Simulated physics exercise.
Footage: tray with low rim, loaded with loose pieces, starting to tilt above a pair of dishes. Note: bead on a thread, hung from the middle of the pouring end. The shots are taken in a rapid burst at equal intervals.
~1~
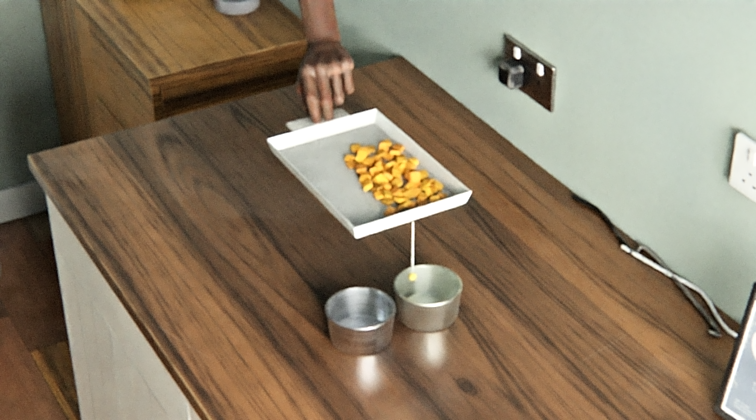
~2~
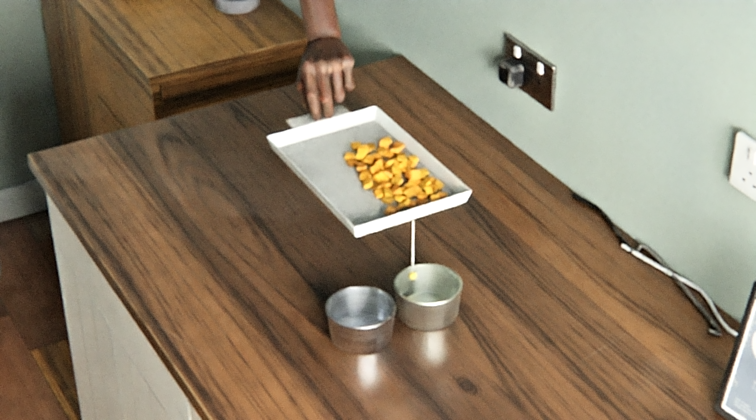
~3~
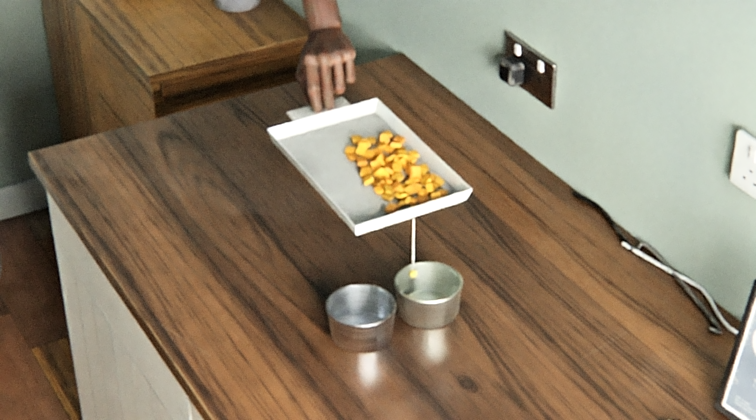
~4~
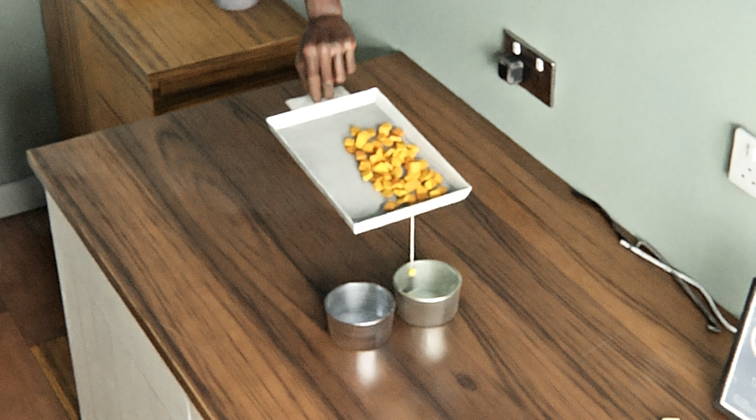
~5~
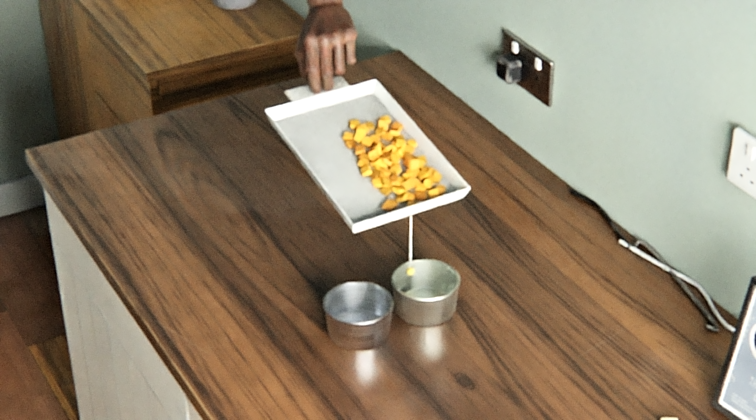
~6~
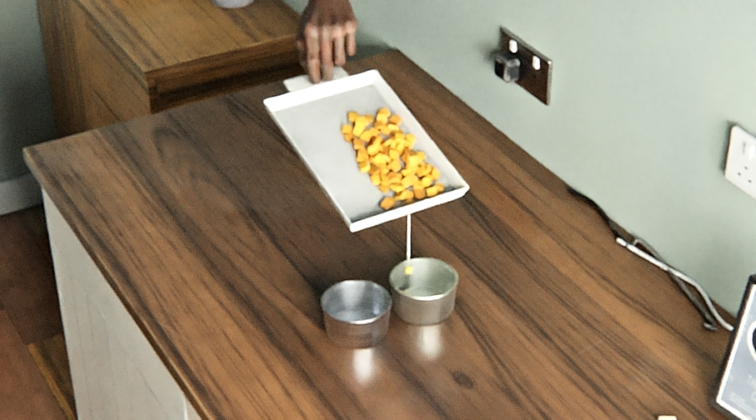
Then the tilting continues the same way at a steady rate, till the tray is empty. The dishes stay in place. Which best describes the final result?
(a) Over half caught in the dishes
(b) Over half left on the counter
b.
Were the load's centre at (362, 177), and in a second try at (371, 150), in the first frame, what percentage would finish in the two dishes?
Around 20 then around 30 per cent.
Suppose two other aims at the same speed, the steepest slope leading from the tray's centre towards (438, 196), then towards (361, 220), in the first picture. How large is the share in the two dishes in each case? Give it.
20 % and 90 %.
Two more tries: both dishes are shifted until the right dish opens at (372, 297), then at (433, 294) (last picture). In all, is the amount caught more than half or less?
A minority, then a majority.
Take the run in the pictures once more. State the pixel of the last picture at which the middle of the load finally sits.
Around (444, 332).
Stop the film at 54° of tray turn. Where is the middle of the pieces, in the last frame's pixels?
The centre of the load shows up near (416, 186) in the last view.
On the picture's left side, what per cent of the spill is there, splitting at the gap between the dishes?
Roughly 0 in a hundred.
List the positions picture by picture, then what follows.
The first frame shows corners of the pouring end at (356, 225) and (465, 191), level; middle of the load at (396, 173), small crackers; left dish at (377, 337); right dish at (445, 313); bead on its thread at (412, 277).
The second frame shows corners of the pouring end at (356, 224) and (466, 190), level; middle of the load at (396, 172).
The third frame shows corners of the pouring end at (357, 223) and (466, 188), tipped barely, level across its low end; middle of the load at (397, 167).
The fourth frame shows corners of the pouring end at (356, 222) and (465, 187), tipped a little, level across its low end; middle of the load at (396, 162).
The fifth frame shows corners of the pouring end at (355, 221) and (464, 187), tipped a little, level across its low end; middle of the load at (395, 159).
The sixth frame shows corners of the pouring end at (354, 221) and (463, 186), tipped a little, level across its low end; middle of the load at (394, 155); left dish at (373, 330); right dish at (441, 307).
Soon after the last picture, tray tipped steeply; all on the tray.
A little later, tray tipped right over; most on the tray; a stray few in the right dish; a small part outside both; a stray few in the air.
Later still, tray tipped past a quarter turn; a small part in the left dish; a small part in the right dish; most outside both.
At rest, tray tipped past a quarter turn; a small part in the left dish; a small part in the right dish; most outside both.
